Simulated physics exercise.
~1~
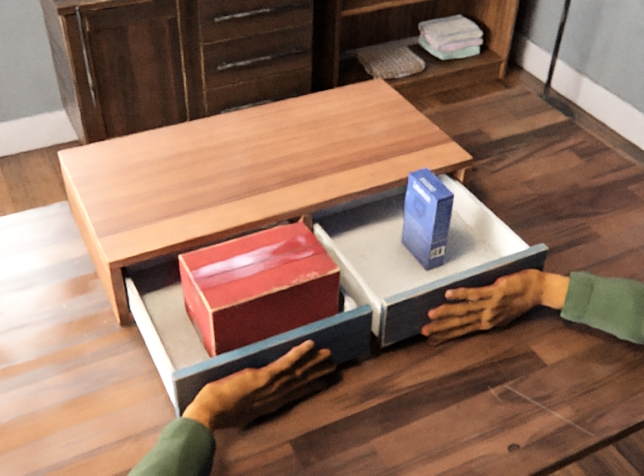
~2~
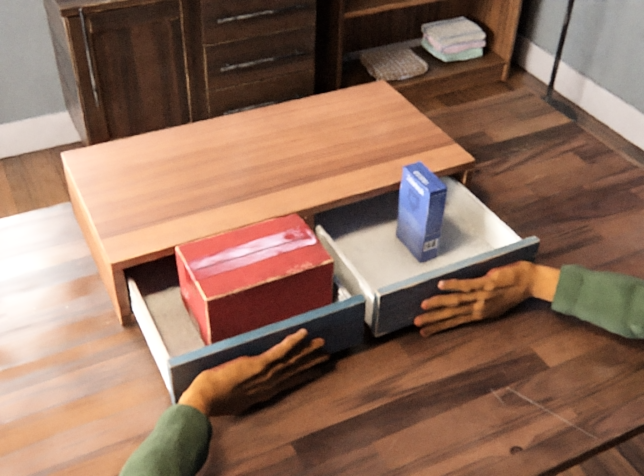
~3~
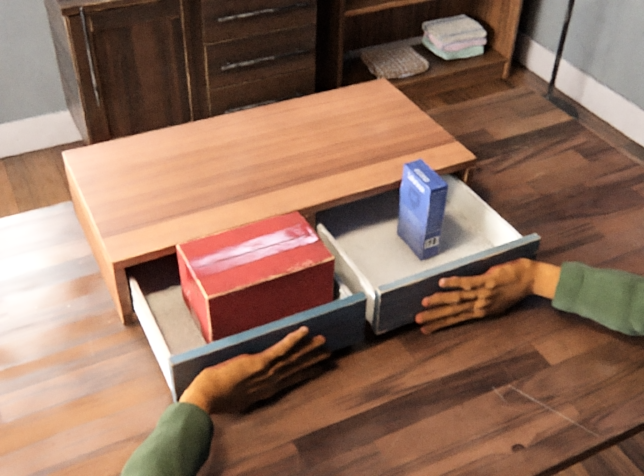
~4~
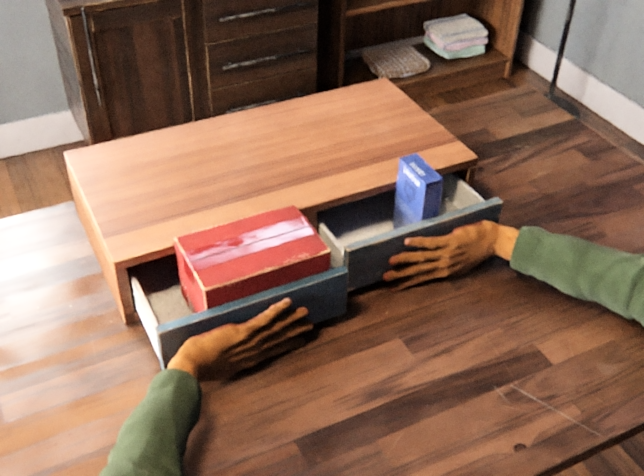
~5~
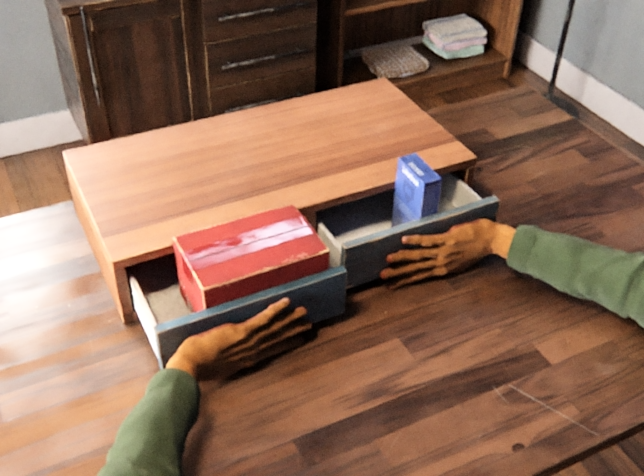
At first, two drawers stand open side by side in a low wooden chest, a red box in the left one and an upright blue packet in the right one. Two hands in green sleeves rest against the drawer fronts. The hands push both drawers a little way inwards, carrying the box and the packet along, and then pause. They push again, and the drawers slide further in beneath the wooden top. Both then stop short of closing, and they remain ajar with the hands still at their fronts and the packet still upright.
